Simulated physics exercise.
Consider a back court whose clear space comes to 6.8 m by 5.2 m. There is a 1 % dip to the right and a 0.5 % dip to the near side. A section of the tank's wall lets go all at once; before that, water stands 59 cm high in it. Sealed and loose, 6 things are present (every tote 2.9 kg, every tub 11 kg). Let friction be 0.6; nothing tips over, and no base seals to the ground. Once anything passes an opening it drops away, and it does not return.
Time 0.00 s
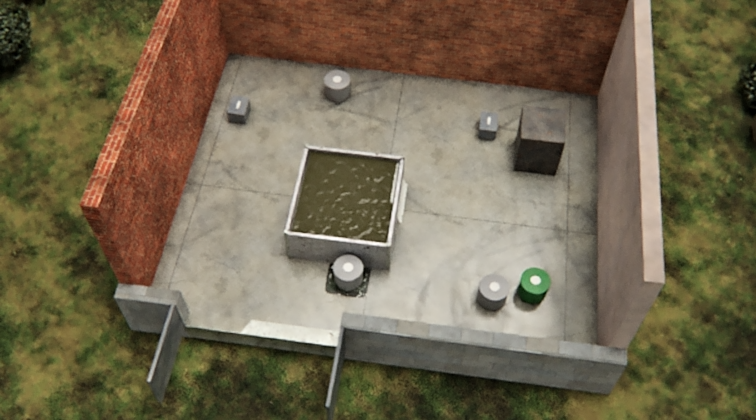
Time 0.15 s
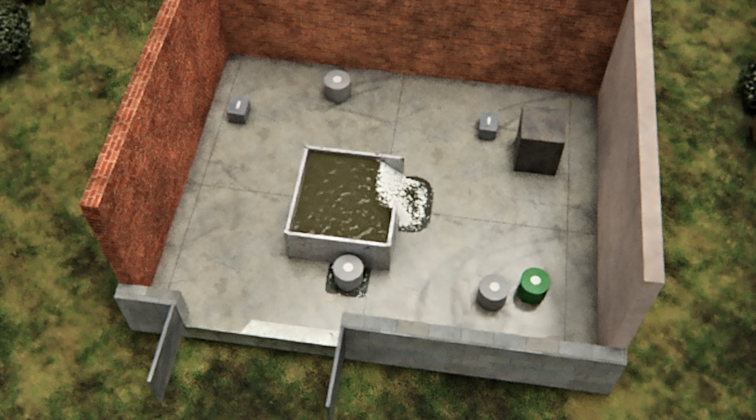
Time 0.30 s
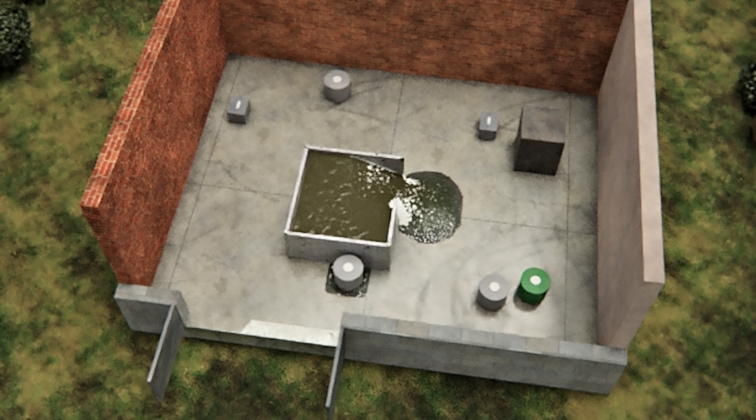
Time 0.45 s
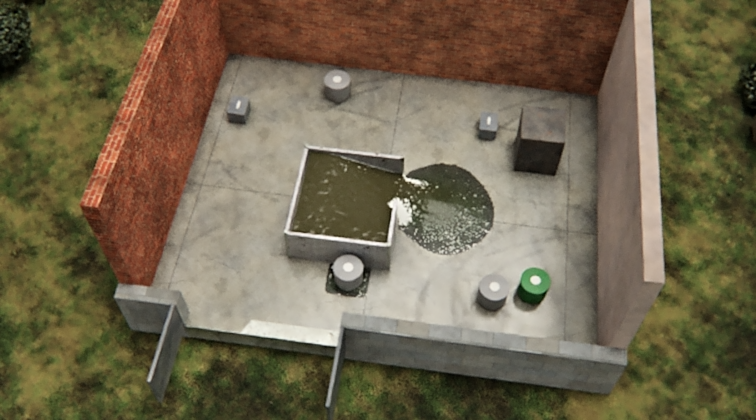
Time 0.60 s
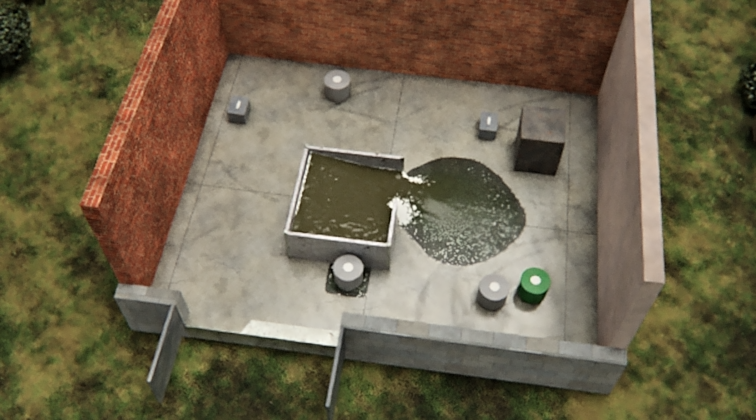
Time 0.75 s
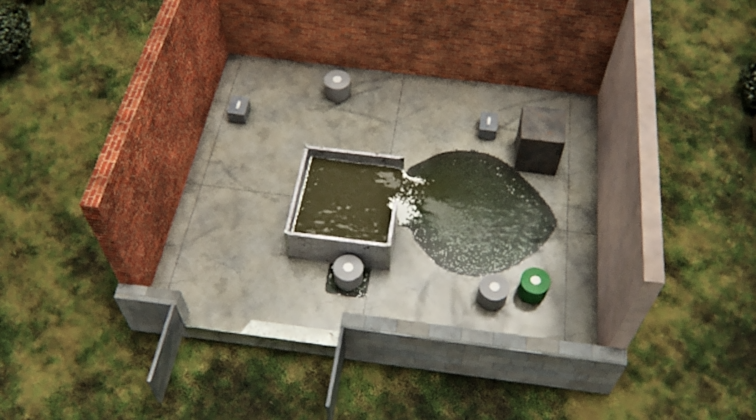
Square tank in a walled yard bursting open on its right side, murky water spreading across concrete while surrounding objects stay still.
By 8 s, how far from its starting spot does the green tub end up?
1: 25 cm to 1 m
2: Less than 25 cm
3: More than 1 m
(3) More than 1 m.
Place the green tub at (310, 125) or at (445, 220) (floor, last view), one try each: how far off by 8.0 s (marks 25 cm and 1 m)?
Respectively: It rests almost unmoved; it is shoved a long way.
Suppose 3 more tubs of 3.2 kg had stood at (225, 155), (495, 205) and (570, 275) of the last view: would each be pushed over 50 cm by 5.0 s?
Respectively: Smaller, greater, greater.
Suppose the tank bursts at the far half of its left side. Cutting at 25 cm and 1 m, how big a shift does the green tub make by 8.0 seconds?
Had it gone that way, the green tub would sit tight.
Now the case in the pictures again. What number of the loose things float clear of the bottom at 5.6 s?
Then: 1.
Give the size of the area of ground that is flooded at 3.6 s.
At that time the wet patch spans about 17 m2.
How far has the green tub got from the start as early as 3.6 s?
It is about 60 cm out of place by then.
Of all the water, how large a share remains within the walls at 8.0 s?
Close to 98 in a hundred parts remain.
After 1.6 s the green tub is near (536, 281), 0.0 m from its start, aground; 0 of 6 are out; 0 afloat.
After 3.6 s the green tub is near (555, 318), 0.7 m from its start, afloat; 0 of 6 are out; 2 afloat.
After 5.6 s the green tub is near (447, 315), 1.5 m from its start, aground; 0 of 6 are out; 1 afloat.
After 8.0 s the green tub is near (409, 297), 1.9 m from its start, aground; 0 of 6 are out; 1 afloat.
